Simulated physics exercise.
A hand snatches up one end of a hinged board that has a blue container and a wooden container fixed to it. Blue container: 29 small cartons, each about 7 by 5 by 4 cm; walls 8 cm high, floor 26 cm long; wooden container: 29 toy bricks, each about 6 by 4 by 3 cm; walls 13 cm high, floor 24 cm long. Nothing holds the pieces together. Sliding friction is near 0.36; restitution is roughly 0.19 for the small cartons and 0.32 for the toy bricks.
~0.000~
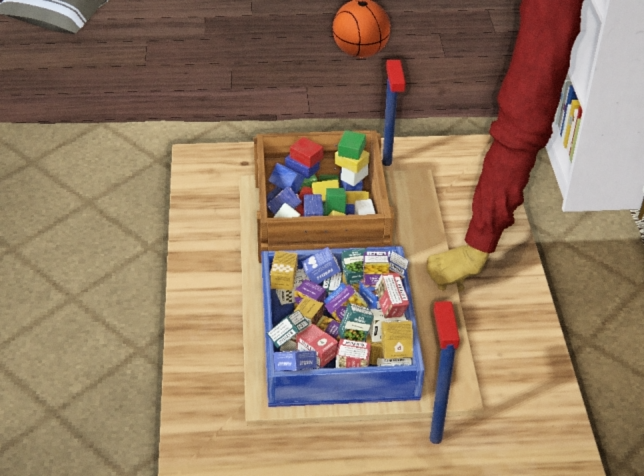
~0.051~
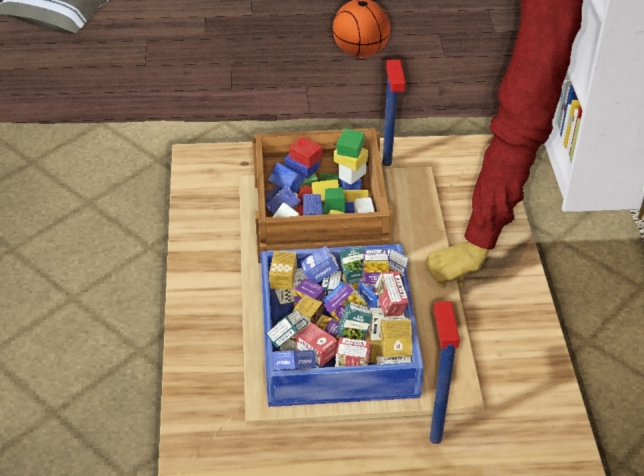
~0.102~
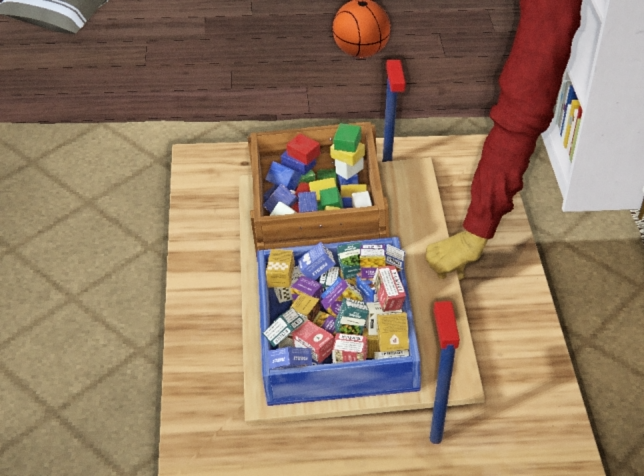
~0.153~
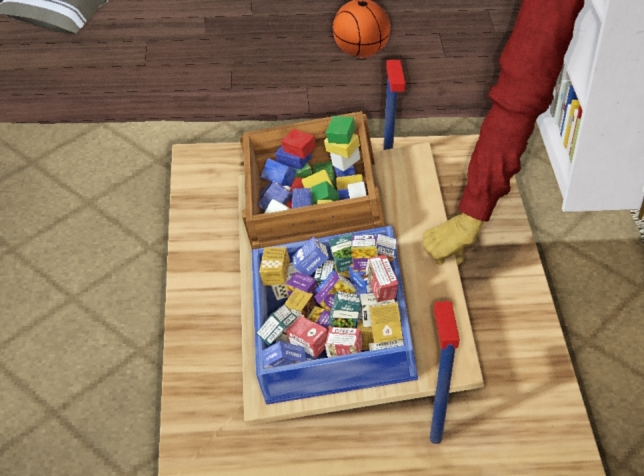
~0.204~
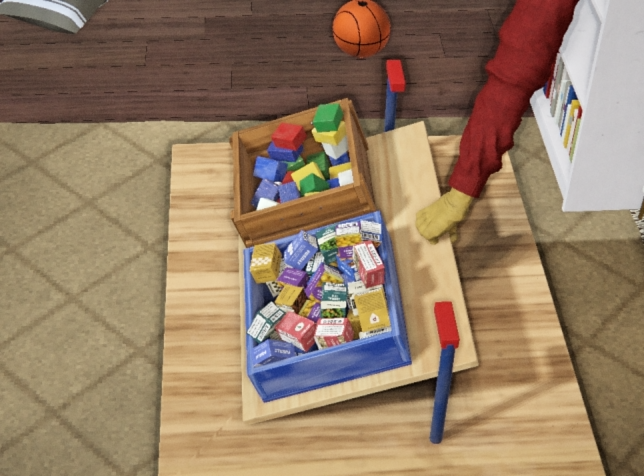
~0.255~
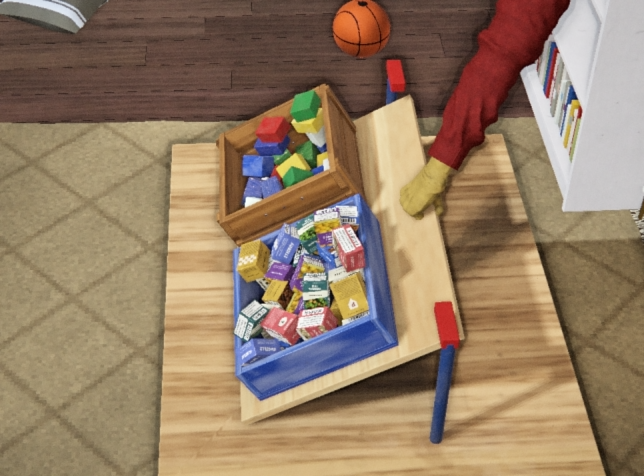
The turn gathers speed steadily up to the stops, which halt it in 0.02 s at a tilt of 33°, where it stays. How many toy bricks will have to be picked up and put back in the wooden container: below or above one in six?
Under a sixth of the toy bricks leave the wooden container.
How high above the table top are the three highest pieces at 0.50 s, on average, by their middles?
About 22 cm.
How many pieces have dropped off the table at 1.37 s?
Some 8 pieces.
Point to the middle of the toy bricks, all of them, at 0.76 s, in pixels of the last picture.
At about (264, 183).
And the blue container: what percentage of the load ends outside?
About: Blue container 45 per cent.
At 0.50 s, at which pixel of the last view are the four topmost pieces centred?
At about (239, 215).
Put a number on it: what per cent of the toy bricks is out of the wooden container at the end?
About 5 per cent.
After 0.26 s, it hits the stops.
After 0.36 s, tilt 33°; 0 of 29 out of the blue container and 0 of 29 out of the wooden container.
After 0.50 s, tilt 33°; 4 of 29 out of the blue container and 1 of 29 out of the wooden container.
After 0.76 s, tilt 33°; 11 of 29 out of the blue container and 2 of 29 out of the wooden container.
Outcome (at 1.37 s), 13 of 29 out of the blue container and 2 of 29 out of the wooden container. Asked share, 2 of 29, 7 per cent.
